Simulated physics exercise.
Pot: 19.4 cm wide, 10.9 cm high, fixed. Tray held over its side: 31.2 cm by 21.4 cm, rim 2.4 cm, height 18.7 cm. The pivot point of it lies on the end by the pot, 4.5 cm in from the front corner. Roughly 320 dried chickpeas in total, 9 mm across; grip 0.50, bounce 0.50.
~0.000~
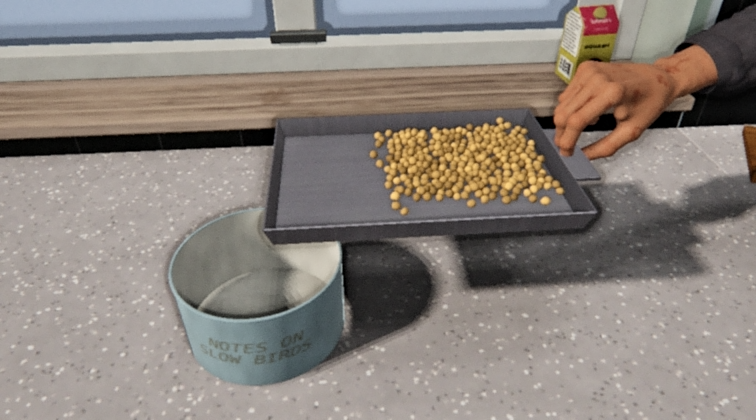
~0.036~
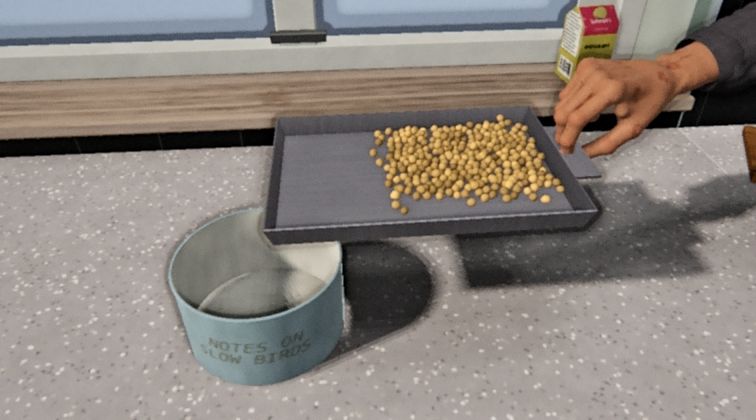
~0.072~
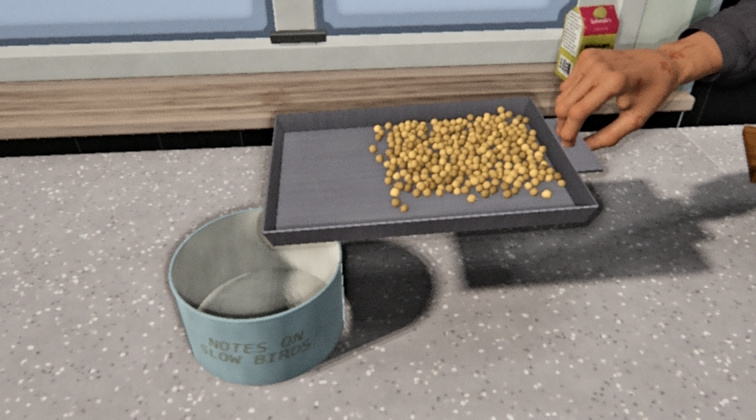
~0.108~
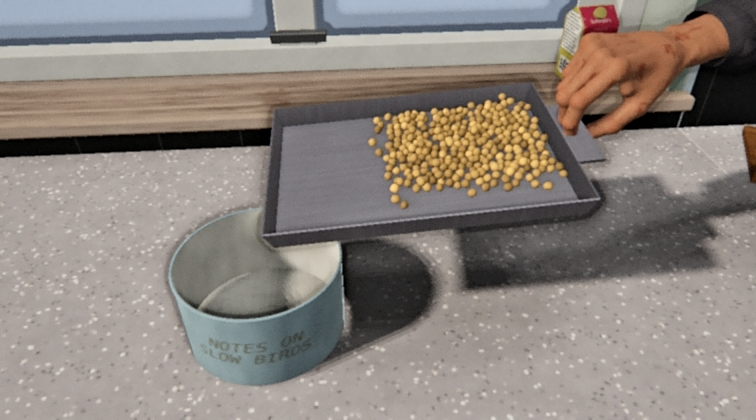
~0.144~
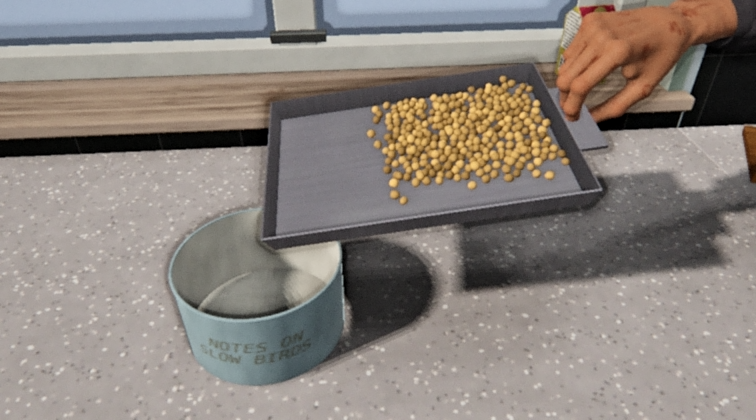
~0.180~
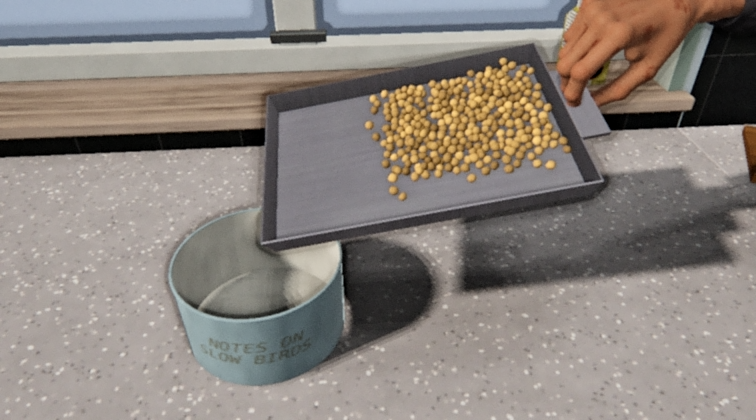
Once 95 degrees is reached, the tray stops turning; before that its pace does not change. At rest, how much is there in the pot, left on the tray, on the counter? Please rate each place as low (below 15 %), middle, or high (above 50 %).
Pot: Middle, tray: Low, counter: High.
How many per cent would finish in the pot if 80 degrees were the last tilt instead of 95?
The pot would get around 15 per cent.
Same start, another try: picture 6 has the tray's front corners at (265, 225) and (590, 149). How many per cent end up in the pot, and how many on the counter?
Final per cent - pot 50, counter 50.
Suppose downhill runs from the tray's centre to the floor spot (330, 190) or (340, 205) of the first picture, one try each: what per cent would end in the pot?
The share comes to roughly 60 in a hundred, then roughly 50 in a hundred.
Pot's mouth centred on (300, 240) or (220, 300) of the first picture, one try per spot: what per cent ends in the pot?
About 0 percent the first time and about 75 percent the second.
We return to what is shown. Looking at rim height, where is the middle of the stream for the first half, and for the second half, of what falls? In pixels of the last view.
First near (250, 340), then at (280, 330).
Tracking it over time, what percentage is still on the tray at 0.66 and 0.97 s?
Earlier moment 70, later moment 5.
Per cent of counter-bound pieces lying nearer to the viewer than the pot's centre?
Near 100 in a hundred.
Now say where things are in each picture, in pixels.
Tray tilt 0 degrees, front corners at (271, 225) and (588, 208); middle of the pieces at (465, 160); pot at (257, 258), in the first picture.
Tray tilt 1 degrees, front corners at (271, 226) and (588, 207); middle of the pieces at (465, 158), in the second picture.
Tray tilt 3 degrees, front corners at (270, 227) and (589, 202); middle of the pieces at (466, 152), in the third picture.
Tray tilt 7 degrees, front corners at (269, 230) and (590, 195), lowest corner left front; middle of the pieces at (466, 143), in the fourth picture.
Tray tilt 11 degrees, front corners at (269, 233) and (592, 186), lowest corner left front; middle of the pieces at (466, 132), in the fifth picture.
Tray tilt 16 degrees, front corners at (268, 237) and (593, 177), lowest corner left front; middle of the pieces at (465, 121); pot at (257, 258). The tray's pace is about 135 degrees a second, in the sixth picture.
Then, at 0.47 s, tilt 56 degrees; the tray holds 100 %, the pot 0 %.
After 0.66 s, tilt 82 degrees; the tray holds 70 %, the pot 0 %.
After 0.97 s, tilt 95 degrees; the tray holds 5 %, the pot 20 %.
In the end, at 1.7 s, pot 25 %, tray 0 %, counter 75 %.
